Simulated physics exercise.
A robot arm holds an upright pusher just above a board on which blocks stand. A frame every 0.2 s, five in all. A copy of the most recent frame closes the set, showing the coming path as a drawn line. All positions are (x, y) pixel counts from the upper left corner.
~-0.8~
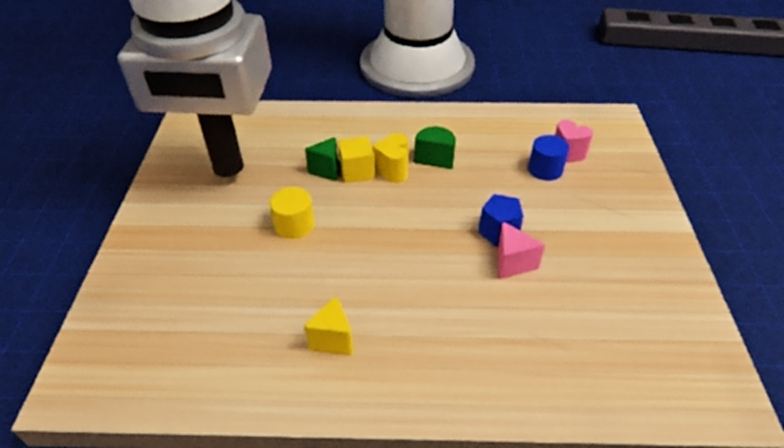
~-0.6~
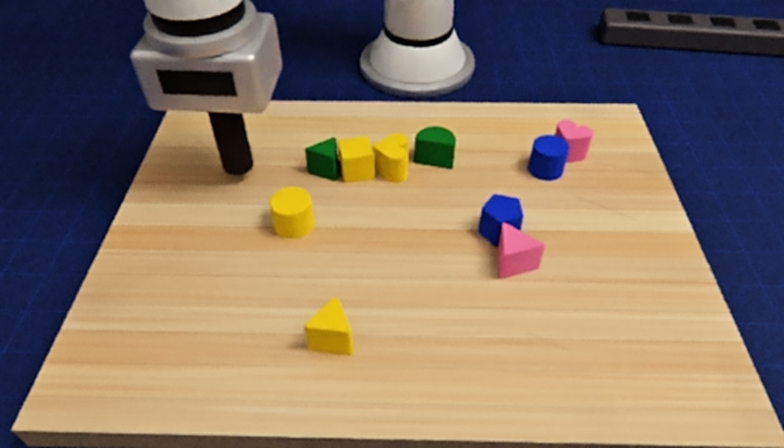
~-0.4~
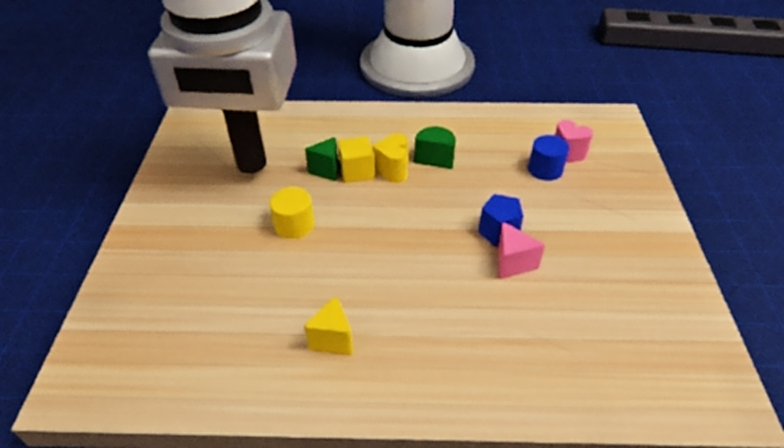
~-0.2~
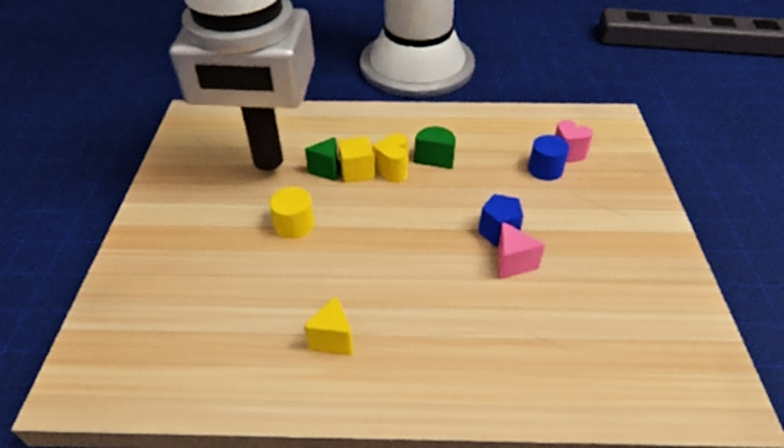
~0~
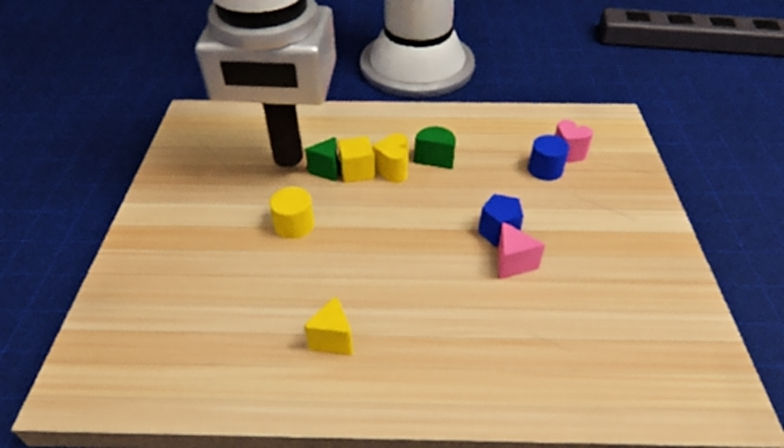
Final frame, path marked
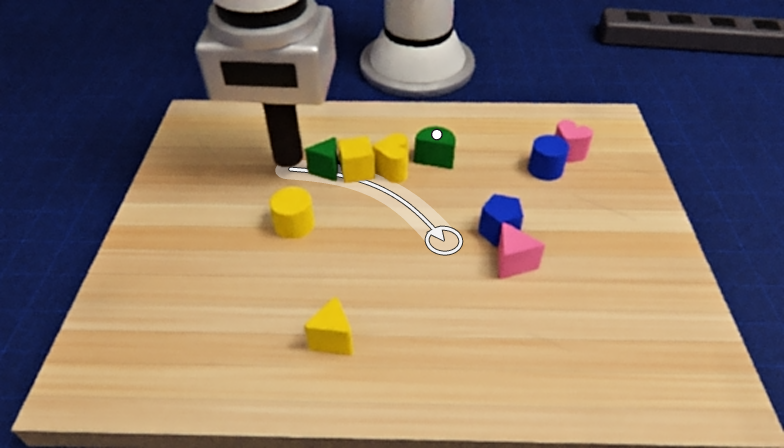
A robot arm holding a dark upright pusher slid a short way right along the back of a wooden board, drawing close to the green three-sided block, while all the colourful blocks stayed still.
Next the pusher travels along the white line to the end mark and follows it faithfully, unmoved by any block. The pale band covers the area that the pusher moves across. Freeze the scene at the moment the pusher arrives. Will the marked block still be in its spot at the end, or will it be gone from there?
That block is going to get moved.
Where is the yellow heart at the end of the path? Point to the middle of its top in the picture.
The spot you're after is about (434, 136) in the image.
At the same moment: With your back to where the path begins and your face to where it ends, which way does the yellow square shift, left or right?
The shift goes left.
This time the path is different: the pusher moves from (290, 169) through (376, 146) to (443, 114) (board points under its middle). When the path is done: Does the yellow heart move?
My answer is yes.
Drawn move, from (290, 169) over (350, 177) and (403, 201) to (444, 240); the dot is on the green D-shaped block.
On the path given first. One third of the way, pusher (349, 166); green three-sided block (362, 168), turned 15° anticlockwise; yellow square (381, 148), turned 20° anticlockwise; yellow heart (412, 141); green D-shaped block (450, 132).
Two thirds of the way, pusher (404, 191); green three-sided block (393, 195), turned 65° clockwise; yellow square (420, 154), turned 65° anticlockwise; yellow heart (434, 136), turned 30° anticlockwise; green D-shaped block (463, 129), turned 25° clockwise.
At the end, pusher (445, 229); green three-sided block (395, 199), turned 90° clockwise; yellow square (420, 154), turned 65° anticlockwise; yellow heart (434, 136), turned 30° anticlockwise; green D-shaped block (463, 129), turned 25° clockwise; blue five-sided block still.
